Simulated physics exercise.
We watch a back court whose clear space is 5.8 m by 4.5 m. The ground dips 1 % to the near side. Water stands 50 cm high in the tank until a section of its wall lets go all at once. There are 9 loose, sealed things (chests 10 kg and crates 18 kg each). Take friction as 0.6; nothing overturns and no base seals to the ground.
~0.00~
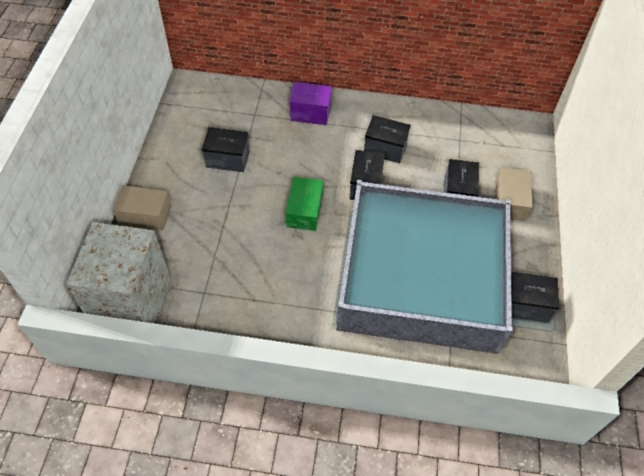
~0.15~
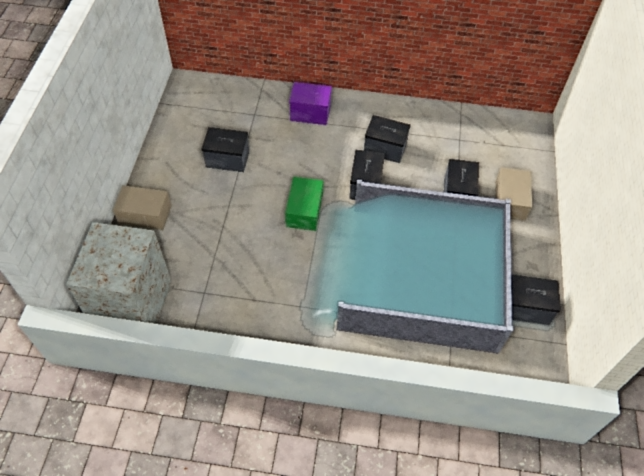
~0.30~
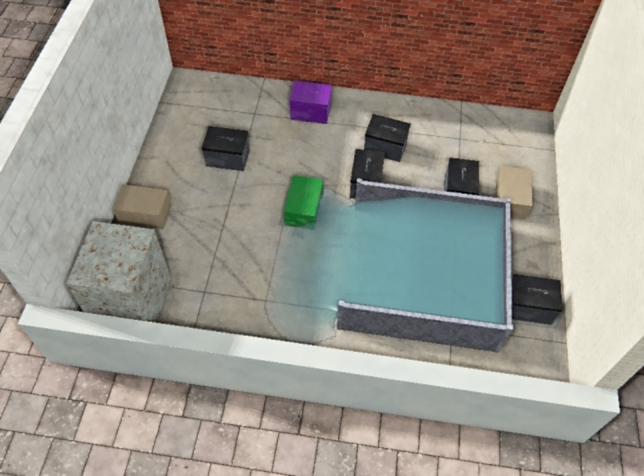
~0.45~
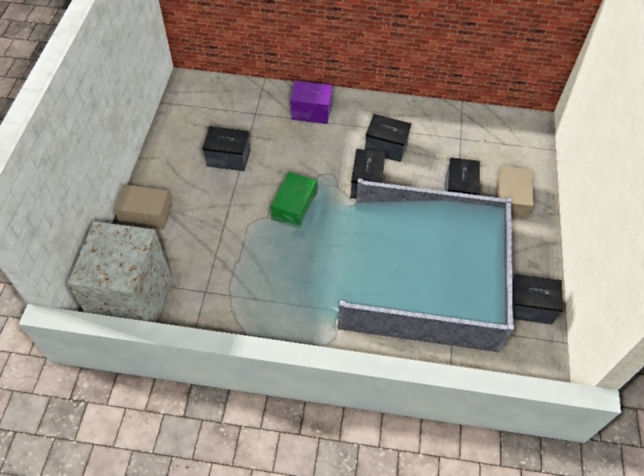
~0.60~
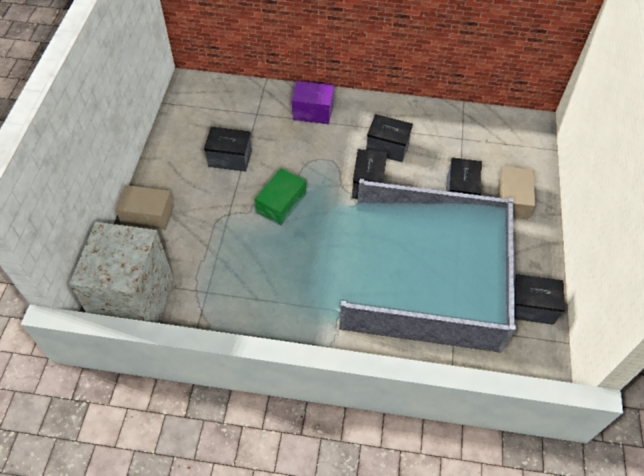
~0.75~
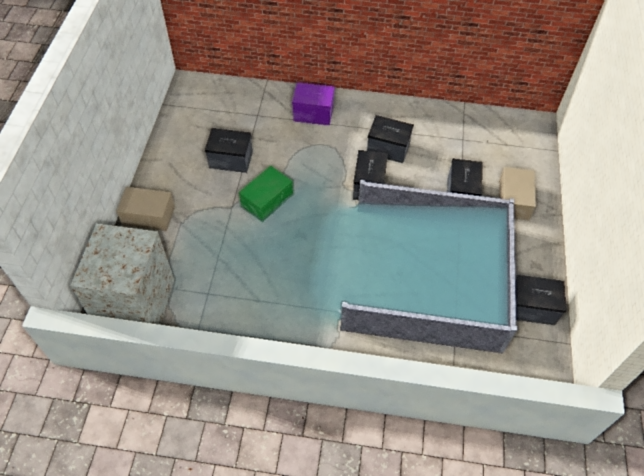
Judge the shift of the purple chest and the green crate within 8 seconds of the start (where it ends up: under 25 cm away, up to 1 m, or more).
The purple chest gets carried off, the green crate ends far away.
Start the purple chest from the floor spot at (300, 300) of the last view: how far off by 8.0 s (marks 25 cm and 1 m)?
It ends far away.
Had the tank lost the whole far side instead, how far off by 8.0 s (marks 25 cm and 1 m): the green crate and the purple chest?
In that case the green crate barely shifts, the purple chest ends far away.
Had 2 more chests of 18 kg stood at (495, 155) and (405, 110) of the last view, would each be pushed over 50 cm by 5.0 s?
In turn: Short of it, short of it.
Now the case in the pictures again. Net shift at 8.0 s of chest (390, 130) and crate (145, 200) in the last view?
In that order: 150 cm, 450 cm.
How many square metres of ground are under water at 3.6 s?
Some 16 m2.
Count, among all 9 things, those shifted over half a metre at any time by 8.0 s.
I count 7.
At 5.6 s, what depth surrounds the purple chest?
Roughly 8 cm.
After 1.6 s the purple chest is near (314, 94), 0.0 m from its start, aground; the green crate is near (207, 160), 1.5 m from its start, aground; 0 afloat.
After 3.6 s the purple chest is near (314, 94), 0.0 m from its start, aground; the green crate is near (190, 79), 2.7 m from its start, afloat; 3 afloat.
After 5.6 s the purple chest is near (364, 119), 0.9 m from its start, afloat; the green crate is near (227, 94), 2.1 m from its start, afloat; 4 afloat.
After 8.0 s the purple chest is near (494, 127), 2.5 m from its start, aground; the green crate is near (254, 121), 1.5 m from its start, aground; 6 afloat.
